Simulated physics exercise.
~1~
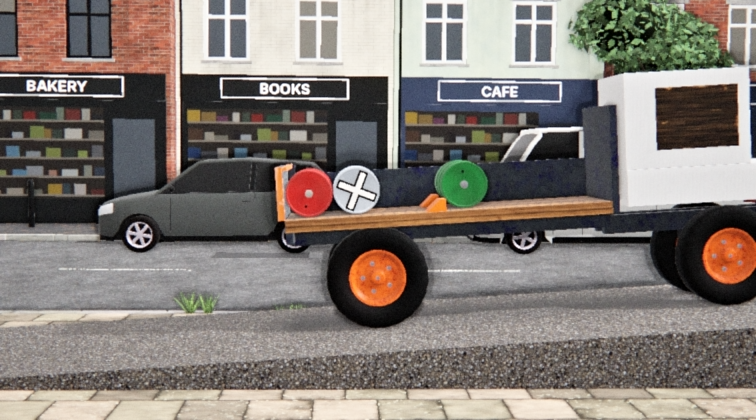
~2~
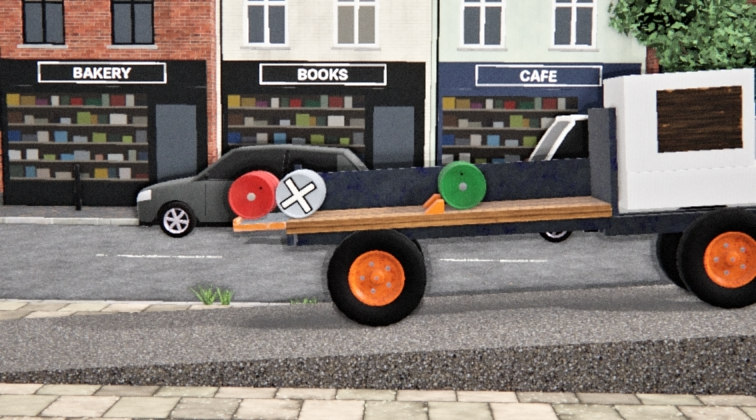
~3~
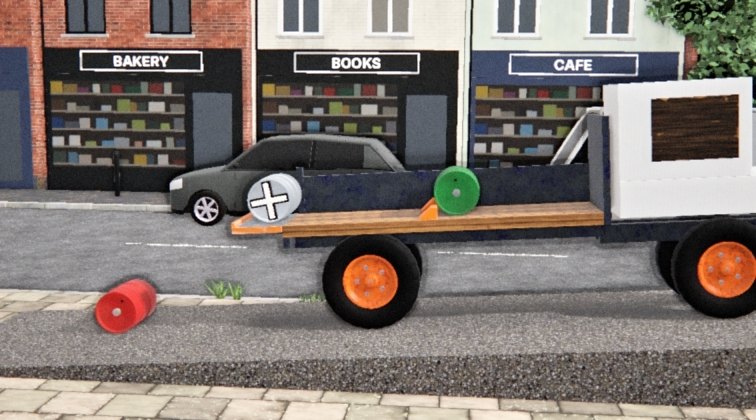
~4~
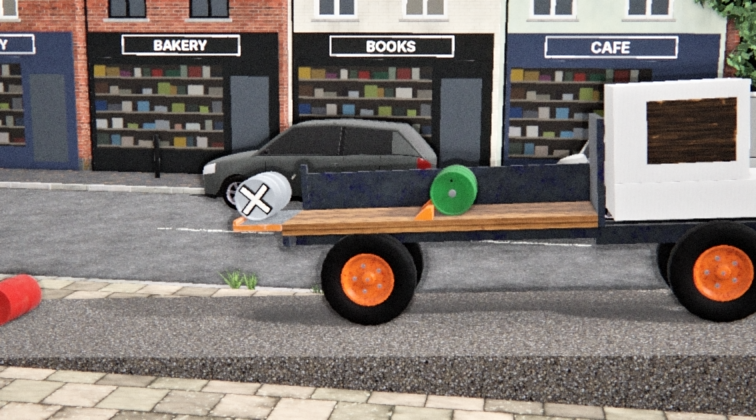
A red keg and a white-crossed one rolled left along the sloping pick-up bed as the tailgate dropped, and the red tumbled off onto the road and rolled away, while the crossed one stayed on the lowered gate and the green sat behind its orange chock.
